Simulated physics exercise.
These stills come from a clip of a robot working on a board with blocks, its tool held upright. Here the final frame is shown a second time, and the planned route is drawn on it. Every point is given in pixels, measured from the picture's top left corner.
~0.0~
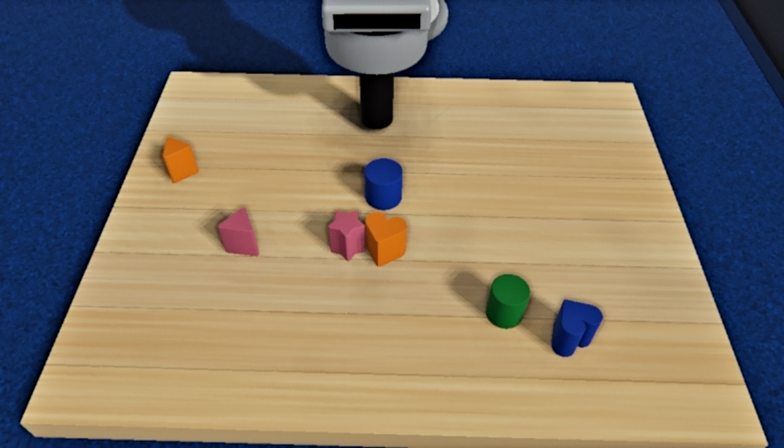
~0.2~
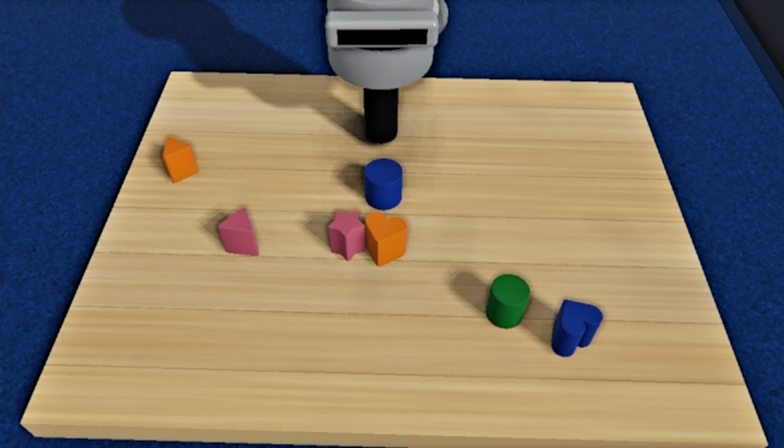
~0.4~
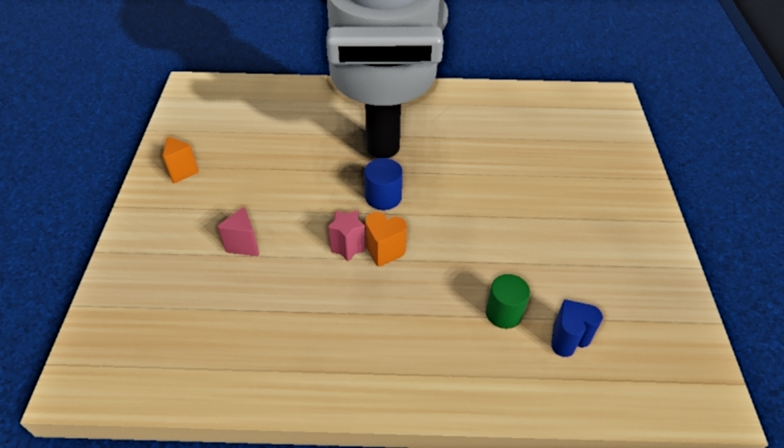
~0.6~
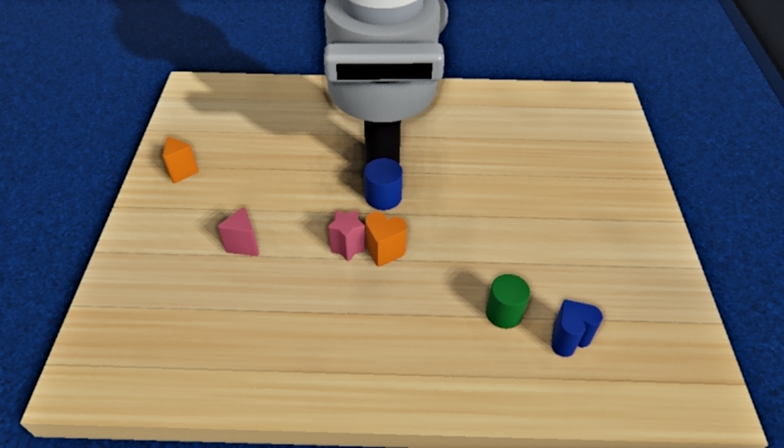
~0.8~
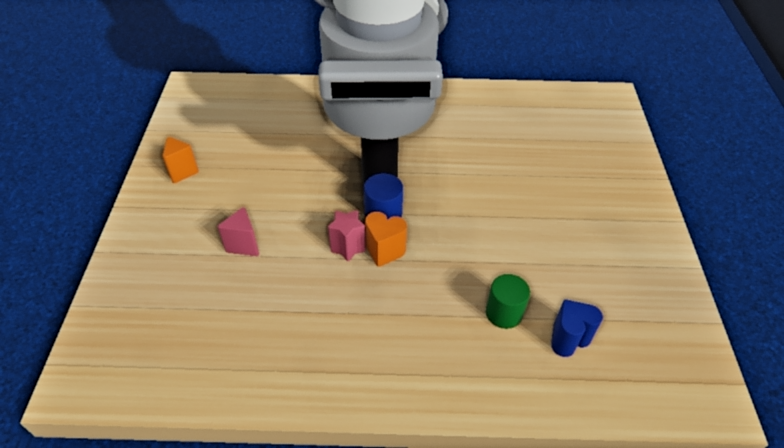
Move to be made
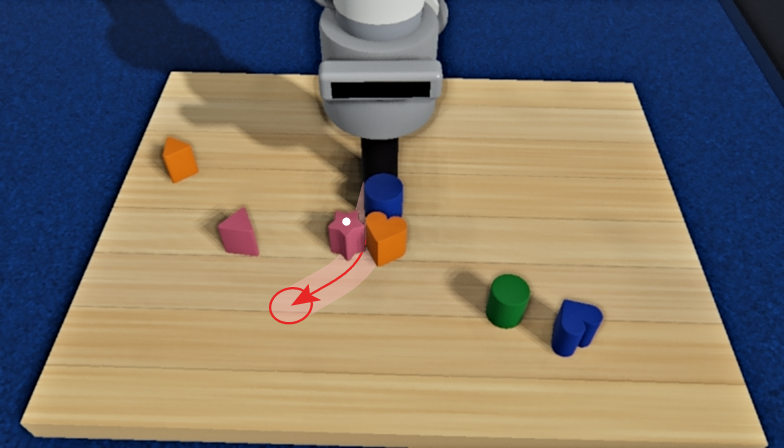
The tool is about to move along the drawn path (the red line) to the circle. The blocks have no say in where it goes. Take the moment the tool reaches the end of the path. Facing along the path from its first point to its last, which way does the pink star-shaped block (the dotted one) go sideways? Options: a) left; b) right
Option b.
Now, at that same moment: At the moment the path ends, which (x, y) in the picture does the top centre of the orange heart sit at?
I predict (409, 287).
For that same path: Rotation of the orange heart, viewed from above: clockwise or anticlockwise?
Viewed from overhead, the orange heart winds up turned anticlockwise.
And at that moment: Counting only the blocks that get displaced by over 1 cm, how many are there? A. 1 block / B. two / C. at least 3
The answer is C.
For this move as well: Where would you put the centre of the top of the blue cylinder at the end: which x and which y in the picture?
At (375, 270).
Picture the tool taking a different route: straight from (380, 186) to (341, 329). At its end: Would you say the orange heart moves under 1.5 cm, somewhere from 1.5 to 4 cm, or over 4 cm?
Overall it shifts more than 4 cm.
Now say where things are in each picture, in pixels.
Tip of the tool (377, 119), middles of tops, pink three-sided block (238, 221), pink star-shaped block (346, 222), blue cylinder (384, 171), orange heart (385, 225), in the first frame.
Tool (381, 133), nothing pushed, in the second frame.
Tool (383, 148), nothing pushed, in the third frame.
Tool (382, 162), nothing pushed, in the fourth frame.
Tool (380, 178), pink three-sided block (238, 221), pink star-shaped block (346, 222), blue cylinder (384, 187), orange heart (385, 225), in the fifth frame.
The line goes from (380, 186) by way of (370, 228) and (346, 273) to (291, 305); the dot is on the pink star-shaped block.
What follows on the original path. One third of the way, tool (369, 221); pink star-shaped block (344, 224), turned 25° clockwise; blue cylinder (382, 232); orange heart (393, 259), turned 35° anticlockwise.
Two thirds of the way, tool (343, 266); pink star-shaped block (307, 252), turned 85° clockwise; blue cylinder (376, 270); orange heart (409, 287), turned 70° anticlockwise.
At the end, tool (289, 298); pink three-sided block unmoved; pink star-shaped block (255, 268), turned 120° clockwise; blue cylinder (376, 270); orange heart (409, 287), turned 70° anticlockwise.
